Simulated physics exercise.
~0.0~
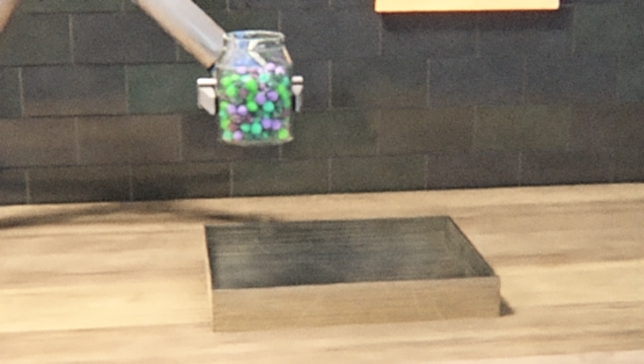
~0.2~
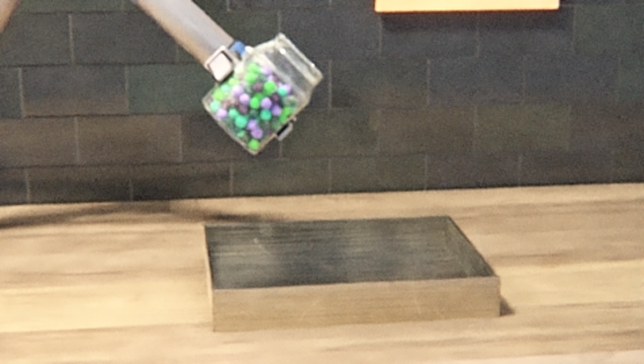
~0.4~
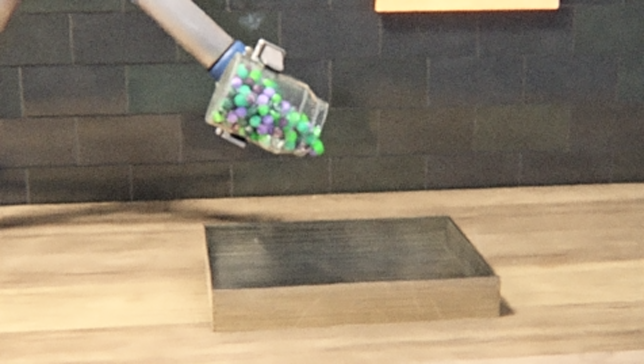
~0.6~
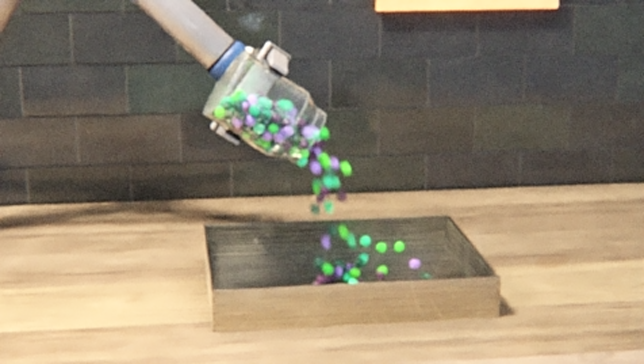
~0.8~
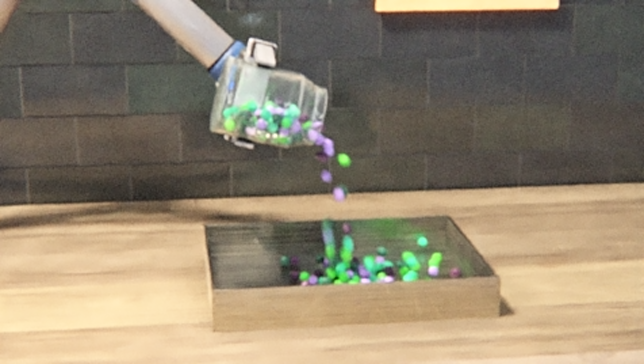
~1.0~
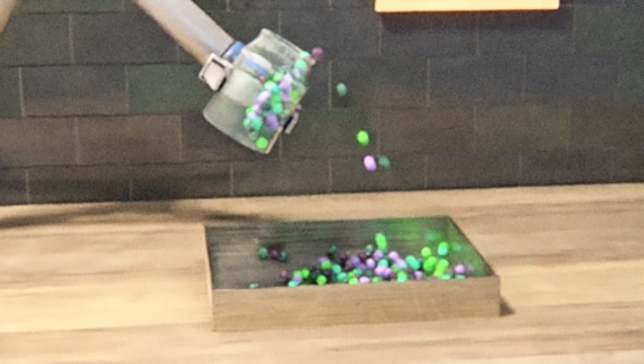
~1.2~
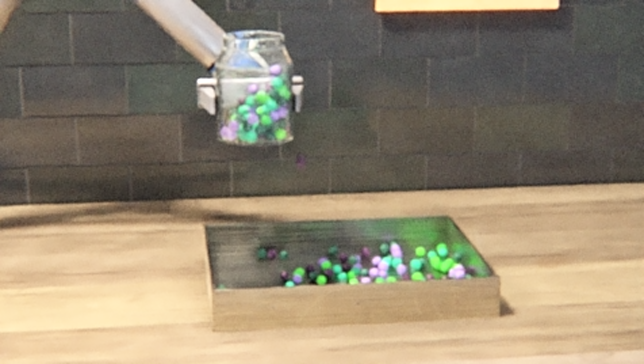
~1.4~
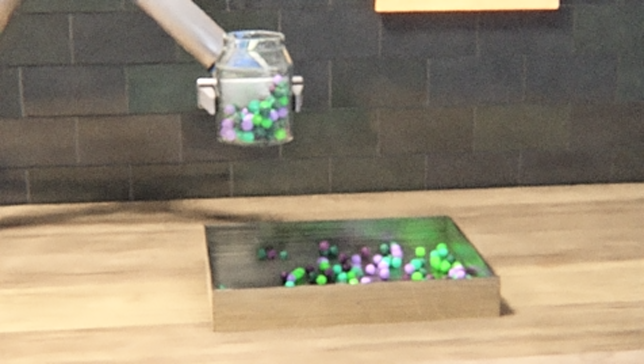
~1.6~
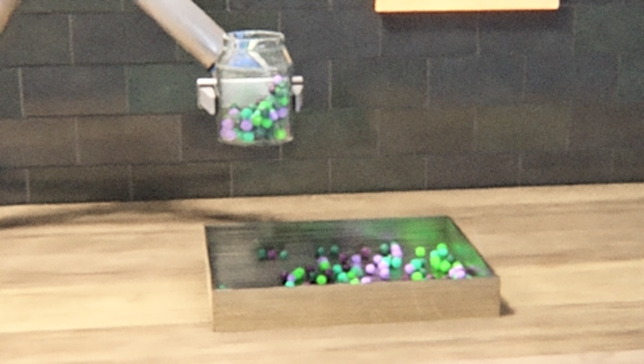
A clear glass jar filled with green, purple and teal round sweets is held by a robot arm reaching in from the upper left, seen from the front and slightly above. Below it, a shallow wooden tray with a dark inside sits on a pale wooden table before a dark tiled wall, with an orange shape at the top edge. The arm tips the jar to the right until sweets pour from its mouth into the tray, scattering and piling towards the right. The jar then swings back upright as the last few drop. It ends still, partly full, above the colourful spread.
